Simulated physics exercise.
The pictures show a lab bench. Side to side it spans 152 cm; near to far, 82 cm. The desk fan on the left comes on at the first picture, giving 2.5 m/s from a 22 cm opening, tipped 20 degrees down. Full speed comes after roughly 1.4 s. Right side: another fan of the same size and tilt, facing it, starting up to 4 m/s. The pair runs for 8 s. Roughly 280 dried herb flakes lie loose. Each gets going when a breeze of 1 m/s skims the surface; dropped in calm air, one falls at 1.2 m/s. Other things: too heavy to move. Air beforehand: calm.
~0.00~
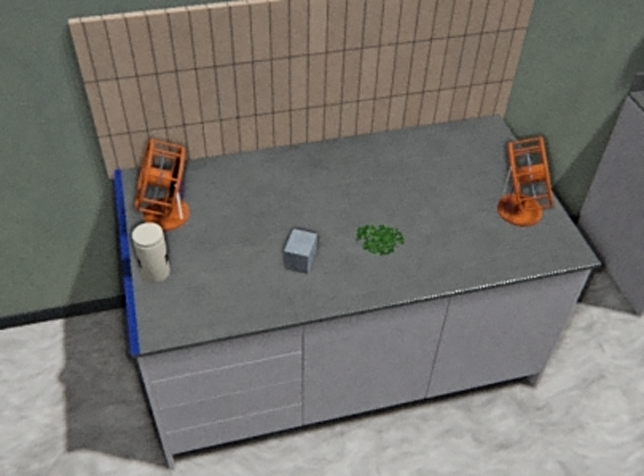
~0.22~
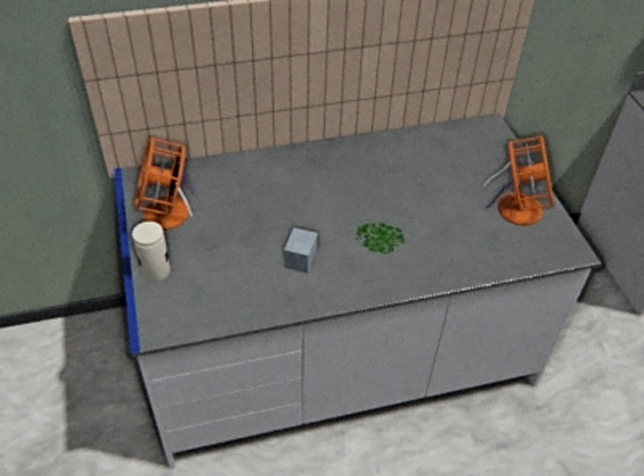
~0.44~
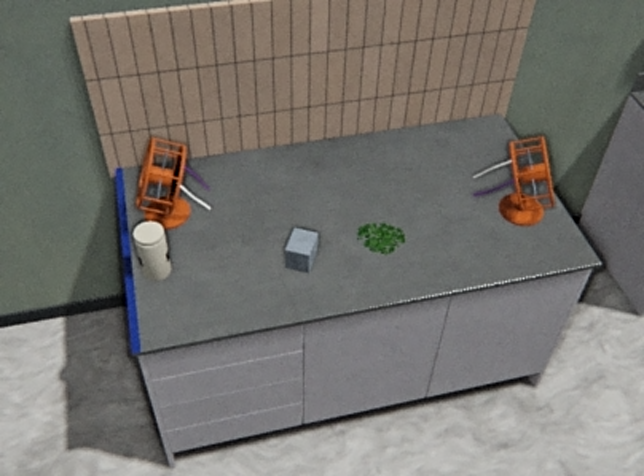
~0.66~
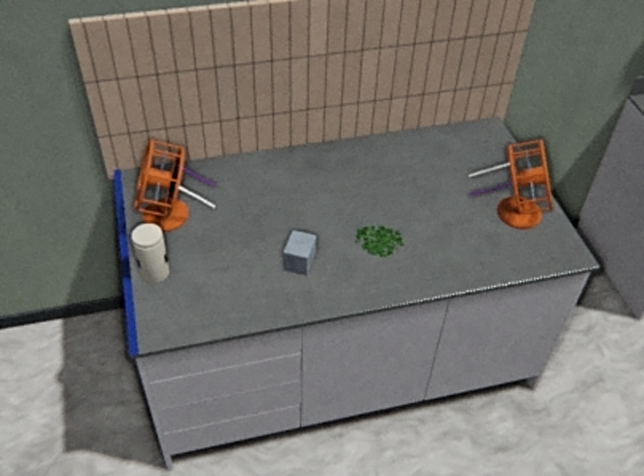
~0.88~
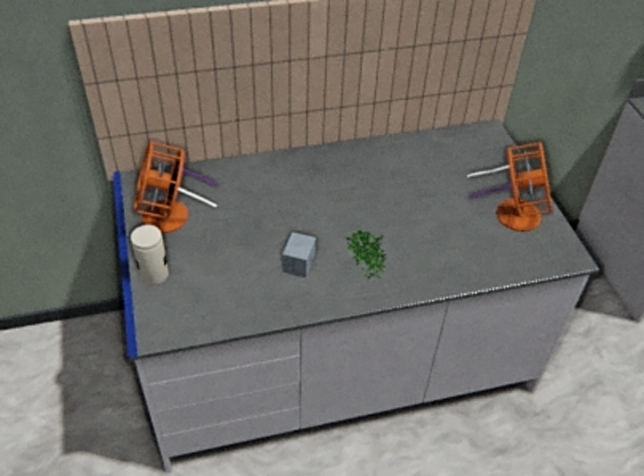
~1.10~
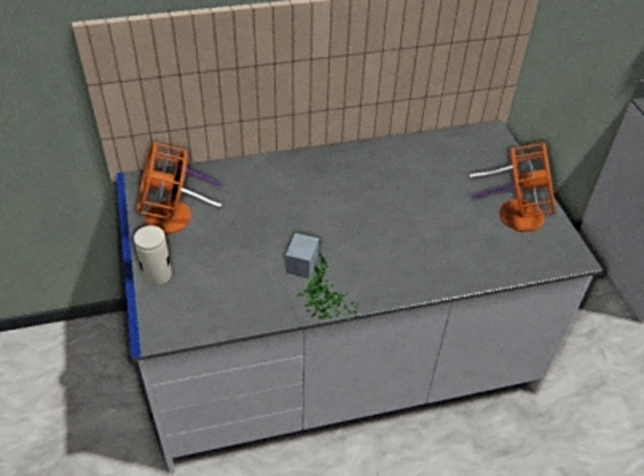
A patch of green flakes on a grey bench lay still while streamers stretched out from two orange fans, then all slid left toward the front edge, spreading out just past a small block.
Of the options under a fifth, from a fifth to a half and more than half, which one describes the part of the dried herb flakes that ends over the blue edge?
The part of the dried herb flakes that ends over the blue edge is under a fifth.
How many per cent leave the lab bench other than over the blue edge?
100 %.
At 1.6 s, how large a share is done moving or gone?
Near 50 %.
After 1.6 s, 20 % are still on the top, 0 % are over the blue edge; the middle of those left on the top is near (272, 303).
After 2.6 s, 4 % are still on the top, 2 % are over the blue edge.
After 4.4 s, 0 % are still on the top, 2 % are over the blue edge.
After 8.0 s, at the end, 2 % are over the blue edge.
